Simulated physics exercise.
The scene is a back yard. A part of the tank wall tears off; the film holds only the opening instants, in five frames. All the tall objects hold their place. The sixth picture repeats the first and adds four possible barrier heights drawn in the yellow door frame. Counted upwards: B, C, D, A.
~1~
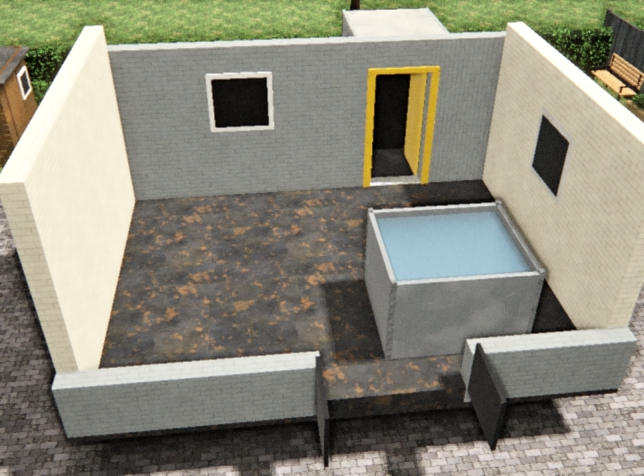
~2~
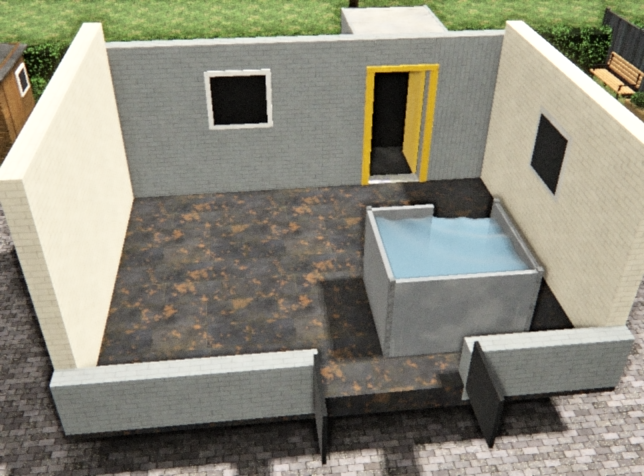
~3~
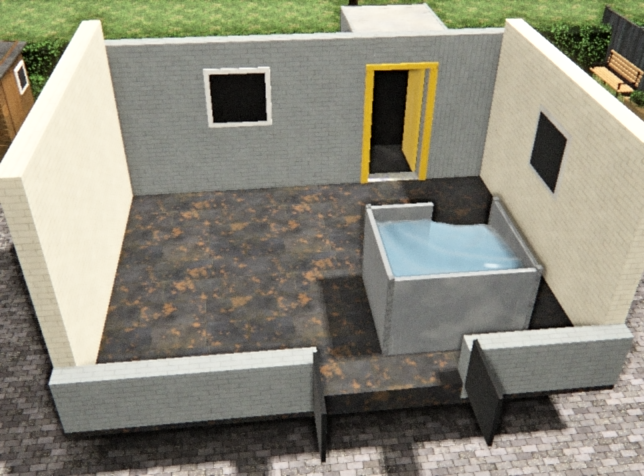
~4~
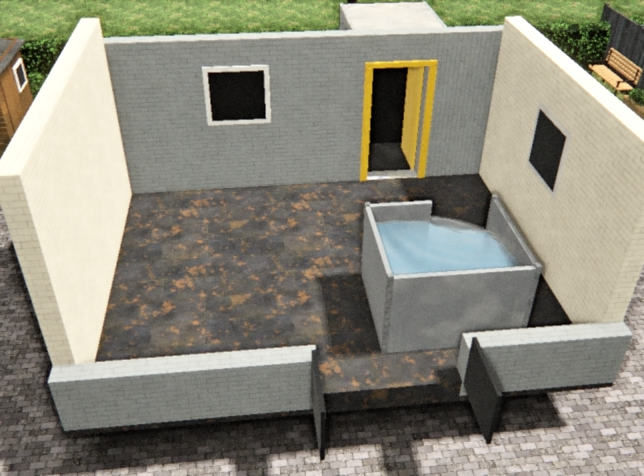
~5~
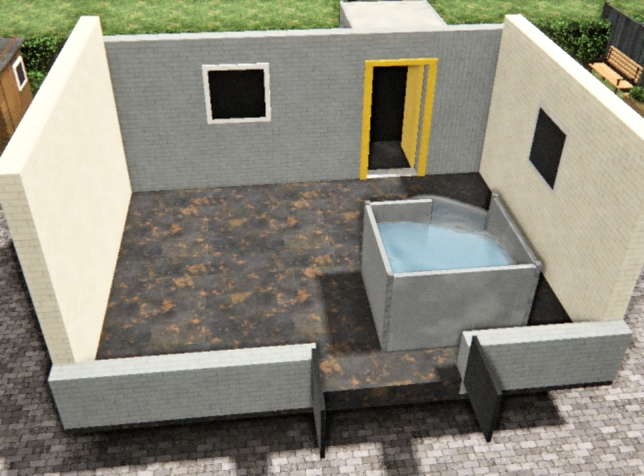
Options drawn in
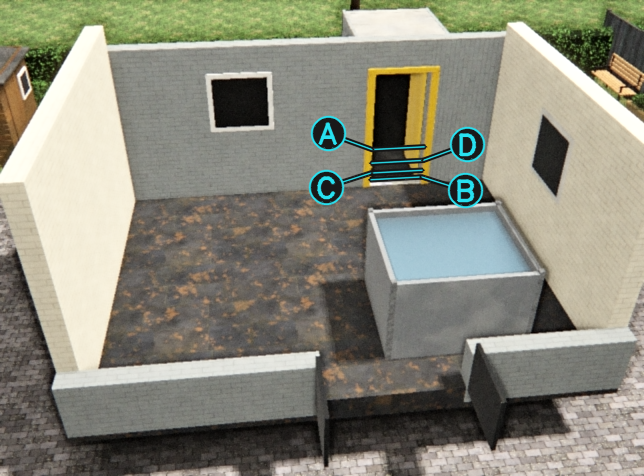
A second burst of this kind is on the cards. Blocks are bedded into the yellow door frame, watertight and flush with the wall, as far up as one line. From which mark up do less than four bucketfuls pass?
Mark D.
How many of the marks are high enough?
Two of the four.
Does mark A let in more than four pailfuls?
No.
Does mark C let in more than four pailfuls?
Yes, it does.
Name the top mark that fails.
That would be C.
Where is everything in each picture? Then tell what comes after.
Water in the tank at rest, its middle at (450, 245); foot of the yellow doorway at (395, 184); open gate at (394, 342), in the first frame.
Water covers 1 % of the ground, its front hidden from here, in the second frame.
Water covers 3 % of the ground, its front hidden from here, in the third frame.
Water covers 7 % of the ground, its front hidden from here, in the fourth frame.
In the fifth frame, 14 % of the ground under water, visible out to (423, 196).
In cyan, A at (398, 148); B at (396, 178); C at (396, 171); D at (397, 161); from the bottom up B, C, D, A.
For mark A, nothing gets over.
For mark B, dozens of bucketfuls pour in.
For mark C, about 12 bucketfuls get in.
For mark D, a splash gets over, under a bucket.
